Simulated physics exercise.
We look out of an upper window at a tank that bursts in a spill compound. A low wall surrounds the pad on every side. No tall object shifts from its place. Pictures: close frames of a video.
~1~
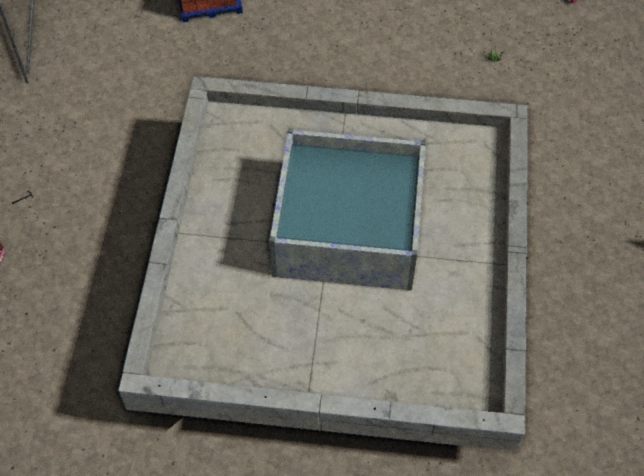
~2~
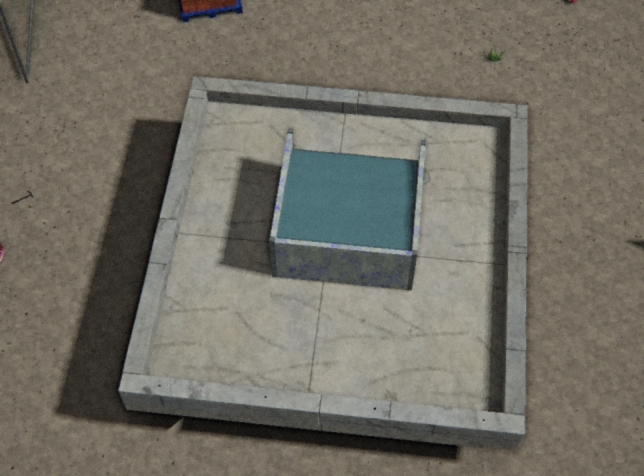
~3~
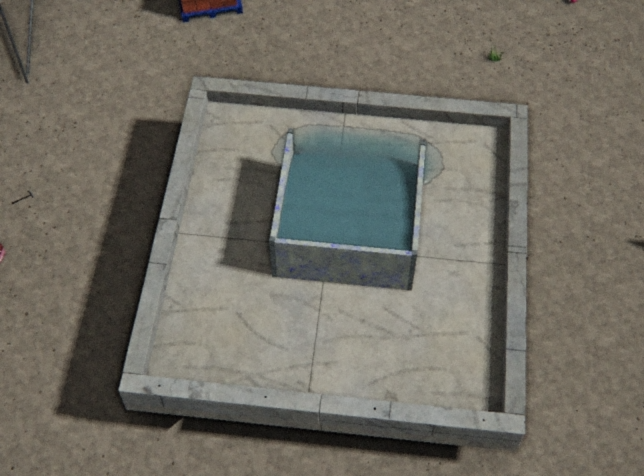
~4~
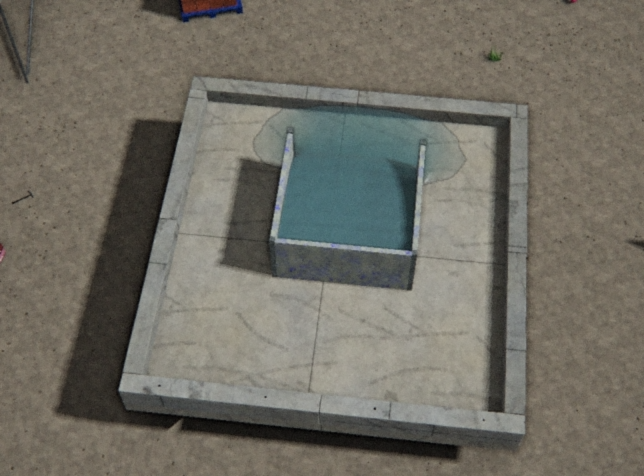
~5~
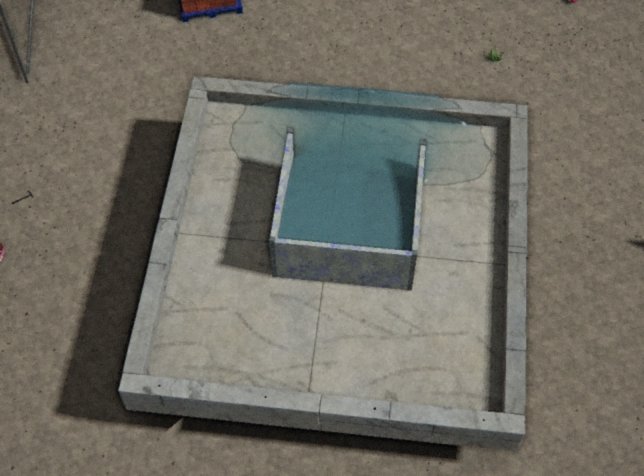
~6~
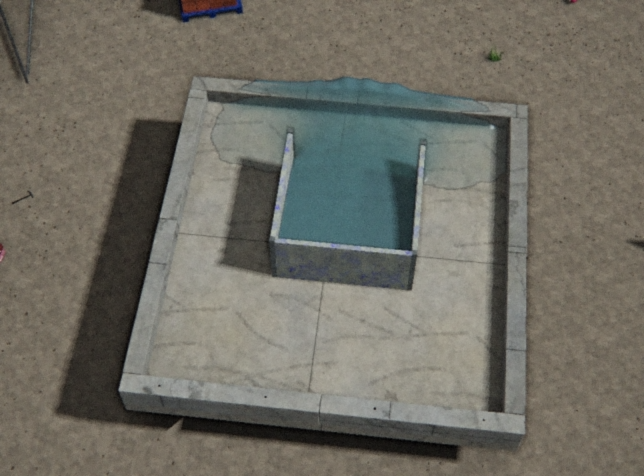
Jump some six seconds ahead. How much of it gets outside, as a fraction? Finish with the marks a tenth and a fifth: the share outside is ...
The share outside is above a fifth.
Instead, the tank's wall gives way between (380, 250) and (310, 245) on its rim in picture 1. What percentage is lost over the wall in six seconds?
Close to 10 percent, I'd say.
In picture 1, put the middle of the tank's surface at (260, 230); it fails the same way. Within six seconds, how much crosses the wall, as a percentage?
Near 20 in a hundred, I reckon.
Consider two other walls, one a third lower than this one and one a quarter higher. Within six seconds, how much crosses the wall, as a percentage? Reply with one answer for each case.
48 % and 16 %.
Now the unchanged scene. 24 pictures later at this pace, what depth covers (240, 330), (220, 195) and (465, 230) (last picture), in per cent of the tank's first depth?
I'd put them at close to 6 per cent, then 12 per cent, then 8 per cent.
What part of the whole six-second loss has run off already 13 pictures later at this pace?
Around 95 per cent.
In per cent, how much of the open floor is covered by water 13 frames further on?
Roughly 70 percent, I reckon.
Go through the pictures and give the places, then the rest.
The first picture shows still water in the tank at (350, 194).
In the second picture, the front is at (424, 180), out from the gap on the tank's far side.
In the third picture, the front is at (435, 156), out from the gap on the tank's far side.
In the fourth picture, the front is at (449, 137), out from the gap on the tank's far side.
In the fifth picture, the front is at (475, 125), out from the gap on the tank's far side.
In the sixth picture, the front is at (501, 128), out from the gap on the tank's far side.
A moment on, water covers 25 % of the floor; the low wall has let 7 % over.
Next, water covers 30 % of the floor; the low wall has let 14 % over.
Then, water covers 65 % of the floor; the low wall has let 26 % over.
Later, water covers 80 % of the floor; the low wall has let 27 % over.
In the end, water covers 85 % of the floor; the low wall has let 28 % over.
